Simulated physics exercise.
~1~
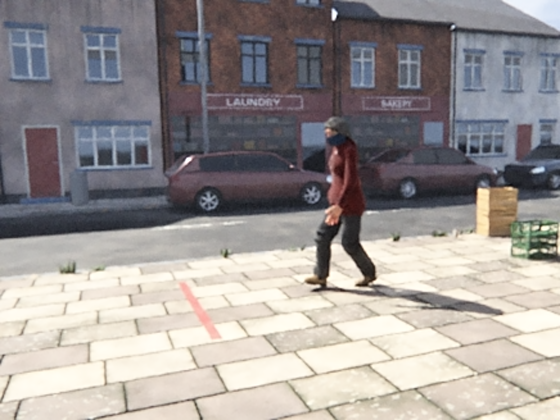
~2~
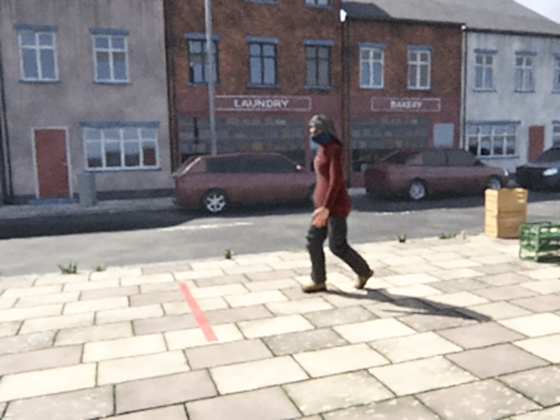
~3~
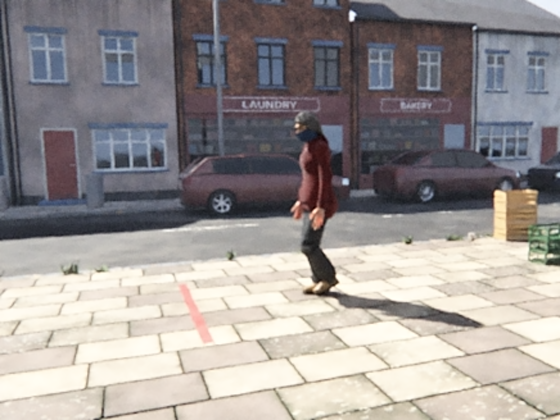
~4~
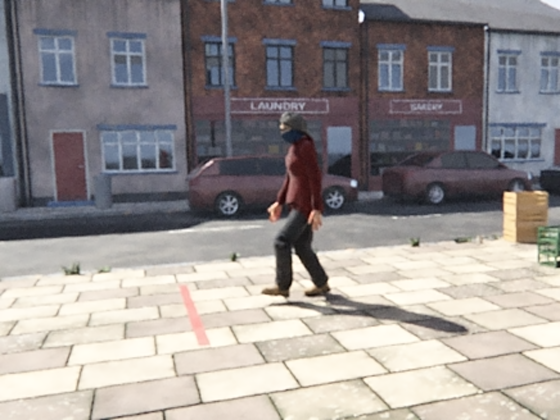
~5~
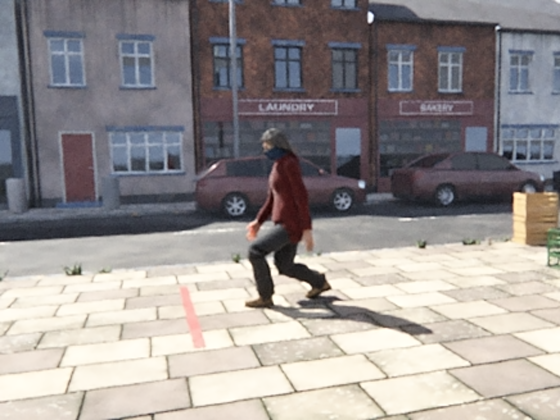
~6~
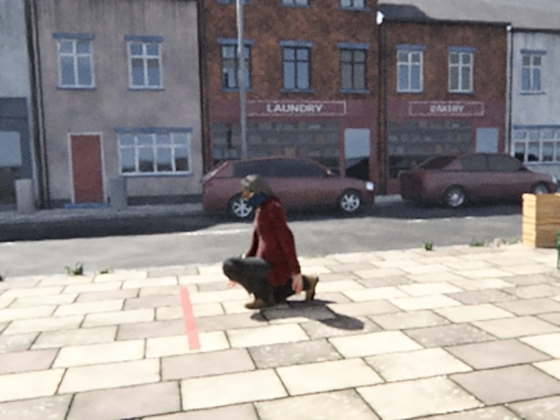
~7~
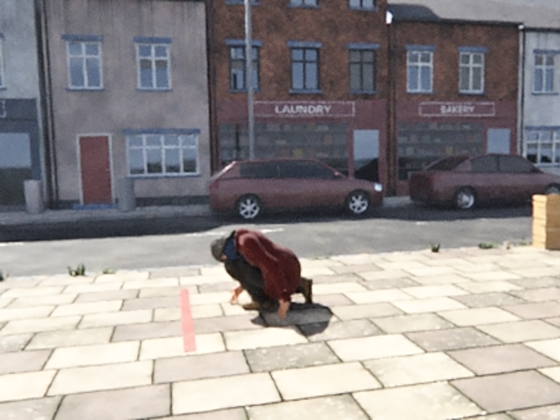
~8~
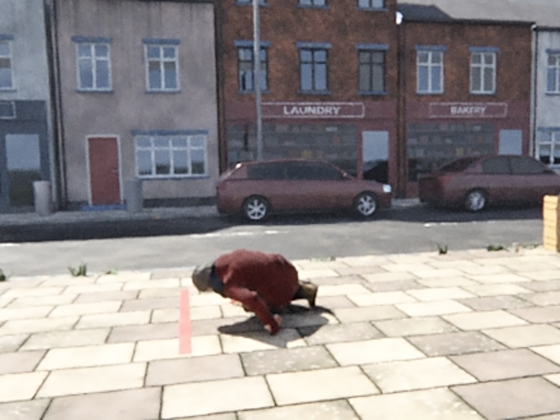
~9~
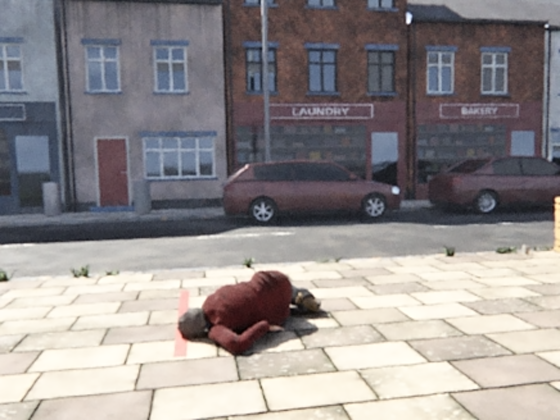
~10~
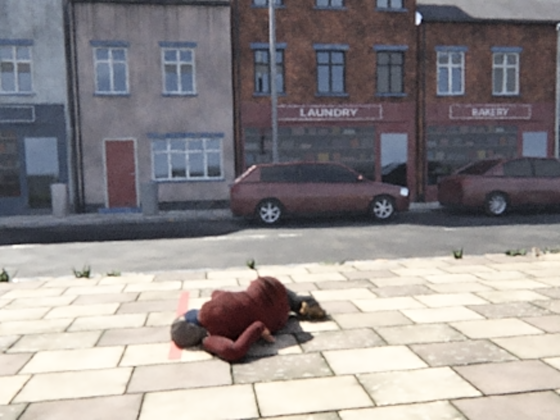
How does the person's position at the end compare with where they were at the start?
At the start the person is upright and walking, well to the right of the red tape. By the end they are lying slumped on the paving, further left and lower in view, with their head just short of the tape.
